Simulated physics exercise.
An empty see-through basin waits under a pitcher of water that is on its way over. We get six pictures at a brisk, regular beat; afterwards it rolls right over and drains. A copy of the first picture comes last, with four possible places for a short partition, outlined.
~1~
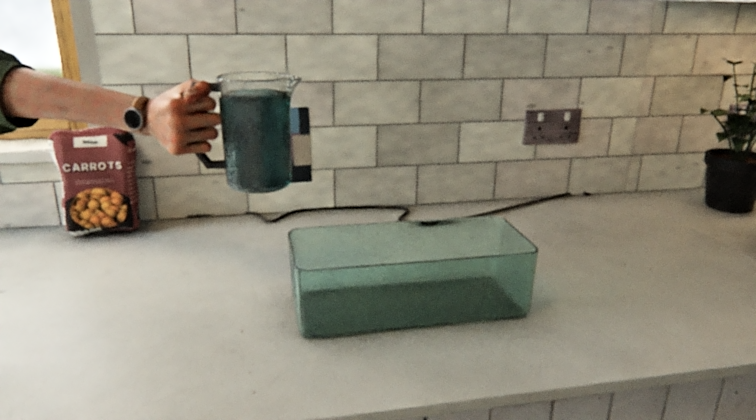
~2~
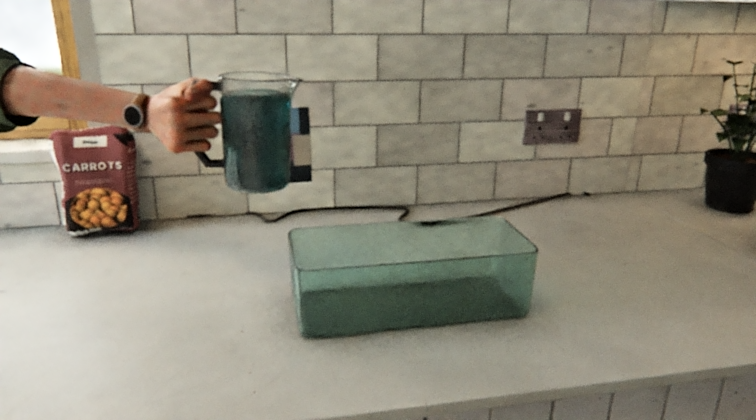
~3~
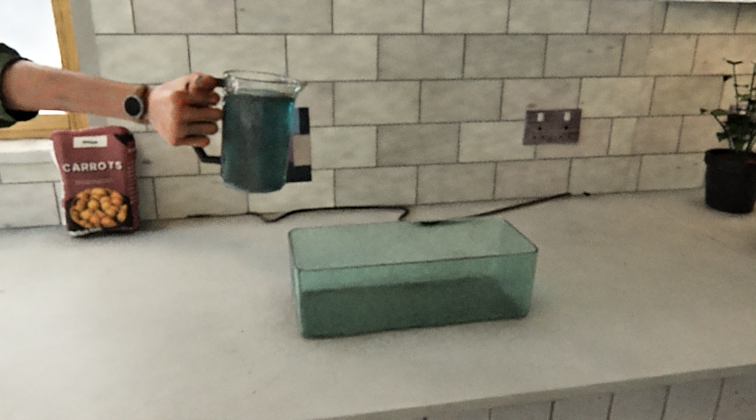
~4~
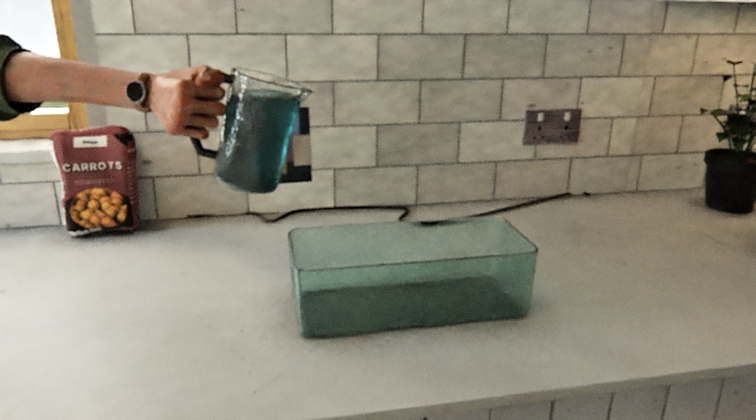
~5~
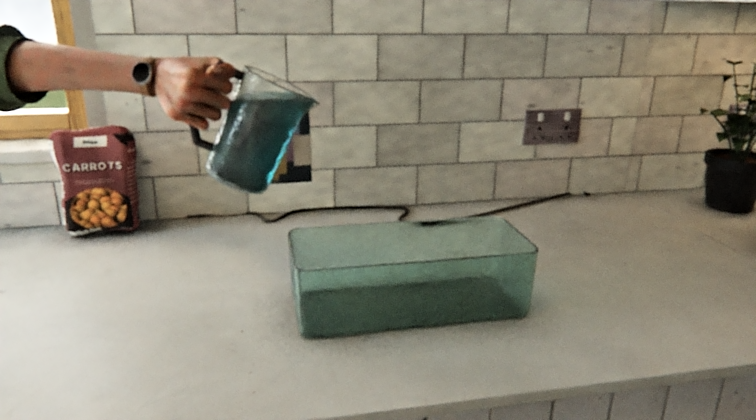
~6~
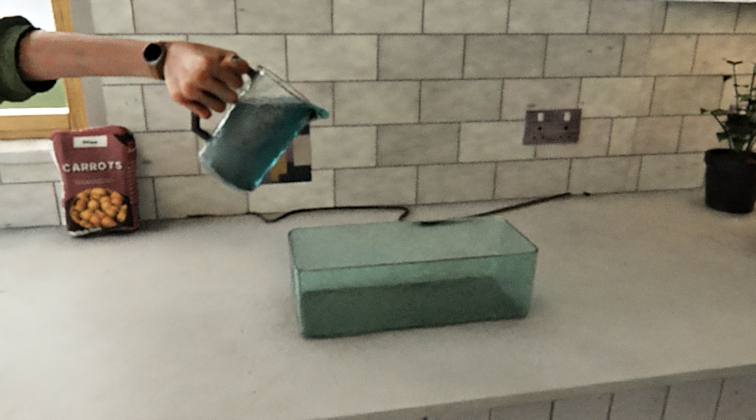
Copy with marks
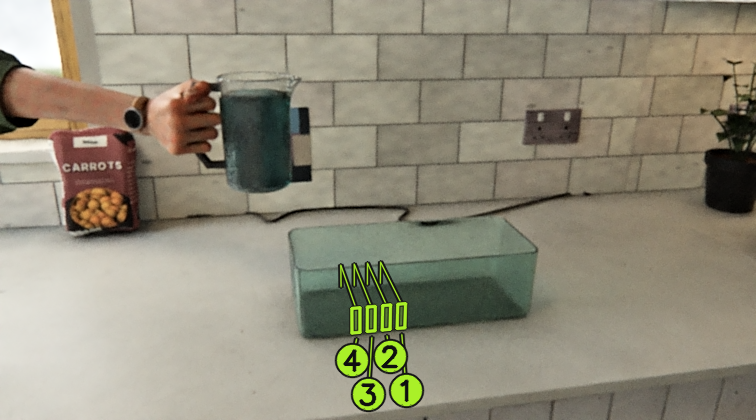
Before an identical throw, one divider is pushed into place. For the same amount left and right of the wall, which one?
The answer is position 2.
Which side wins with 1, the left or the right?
The left one.
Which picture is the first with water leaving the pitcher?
In picture 6.
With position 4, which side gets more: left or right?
More ends on the right.
On the marked copy, 1 at (401, 334); 2 at (386, 335); 3 at (371, 337); 4 at (356, 338).
For position 1, about 80 % ends left of the wall and 11 % right of it; 10 % is lost outside.
For position 2, about 51 % ends left of the wall and 47 % right of it.
For position 3, about 11 % ends left of the wall and 88 % right of it.
For position 4, about 5 % ends left of the wall and 93 % right of it.
